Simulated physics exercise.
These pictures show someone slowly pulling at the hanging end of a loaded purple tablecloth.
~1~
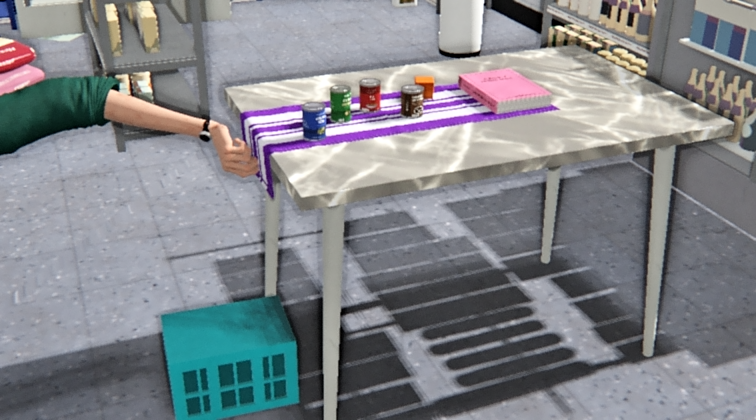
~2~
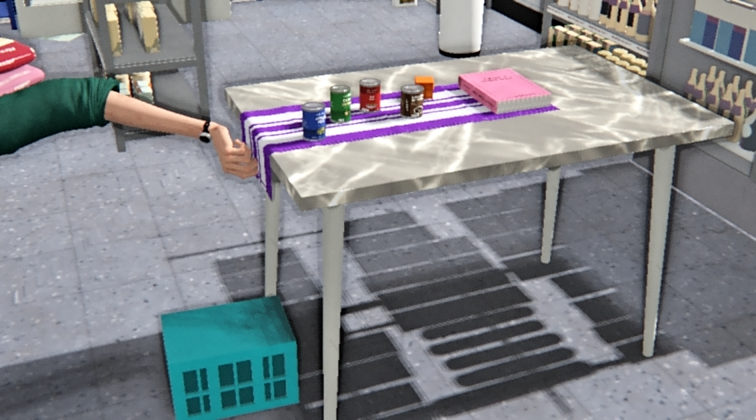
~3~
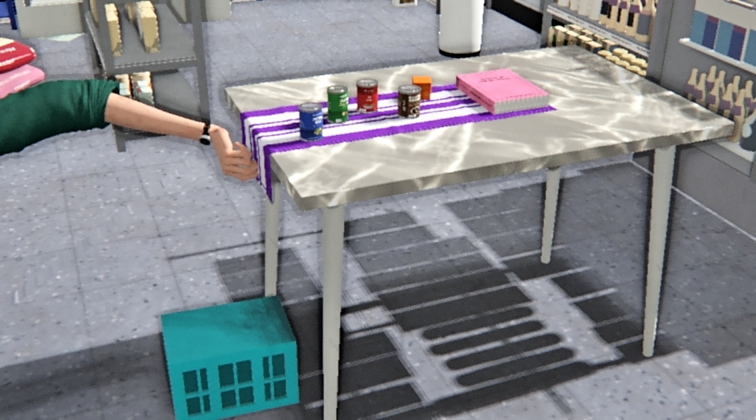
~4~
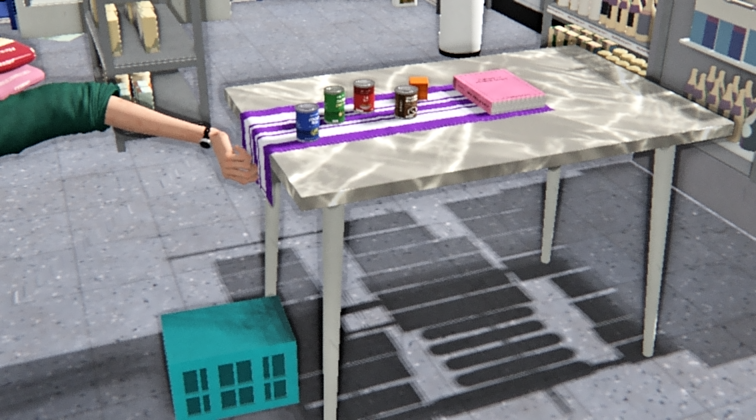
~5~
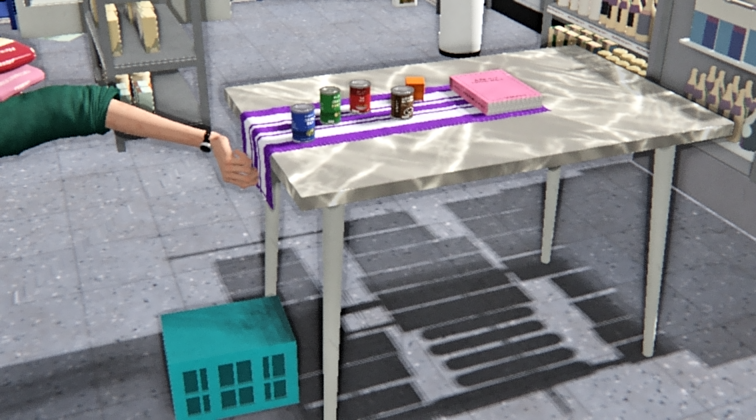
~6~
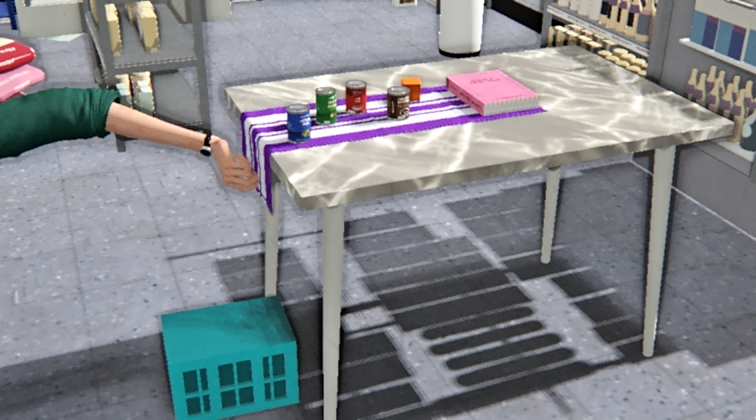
At first, a hand grips the hanging end of a purple-and-white striped cloth on a marbled table holding four cans, an orange cube and a pink book, above a teal crate. The hand slowly pulls the cloth downward, and the items on it shift slightly left together, staying upright.
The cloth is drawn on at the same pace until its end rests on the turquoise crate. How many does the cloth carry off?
The count of fallen things is four.
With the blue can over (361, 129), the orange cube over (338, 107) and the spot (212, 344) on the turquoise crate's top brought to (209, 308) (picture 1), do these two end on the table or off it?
The blue can falls; the orange cube tumbles off.
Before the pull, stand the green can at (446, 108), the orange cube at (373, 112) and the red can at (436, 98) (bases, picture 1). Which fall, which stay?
The green can holds on, the orange cube is carried off, the red can holds on.
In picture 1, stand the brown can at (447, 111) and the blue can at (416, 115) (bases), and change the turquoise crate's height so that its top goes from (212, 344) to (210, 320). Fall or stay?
The brown can stays on, the blue can stays on.
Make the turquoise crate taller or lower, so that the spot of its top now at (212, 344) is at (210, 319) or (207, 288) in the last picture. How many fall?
In that case 3 and 2.
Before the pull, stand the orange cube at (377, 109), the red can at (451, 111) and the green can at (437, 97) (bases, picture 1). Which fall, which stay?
The orange cube falls, the red can keeps its place on top, the green can stays on.
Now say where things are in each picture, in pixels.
The first picture shows hem (273, 200); blue can (314, 106); green can (340, 88); red can (370, 81); brown can (412, 88); orange cube (424, 79); top of the crate (212, 344).
The second picture shows hem (272, 200); blue can (313, 106).
The third picture shows hem (272, 203); green can (337, 88).
The fourth picture shows hem (272, 206); red can (364, 82); top of the crate (212, 344).
The fifth picture shows hem (274, 210); brown can (402, 89).
The sixth picture shows hem (273, 214); blue can (298, 108); green can (325, 90); red can (356, 83); brown can (398, 90); orange cube (411, 81).
Soon after, hem near (259, 249); blue can gone.
Then, hem near (260, 291); blue can, green can and red can gone.
At rest, hem on the crate; blue can, green can, red can and brown can gone. It carries off four.
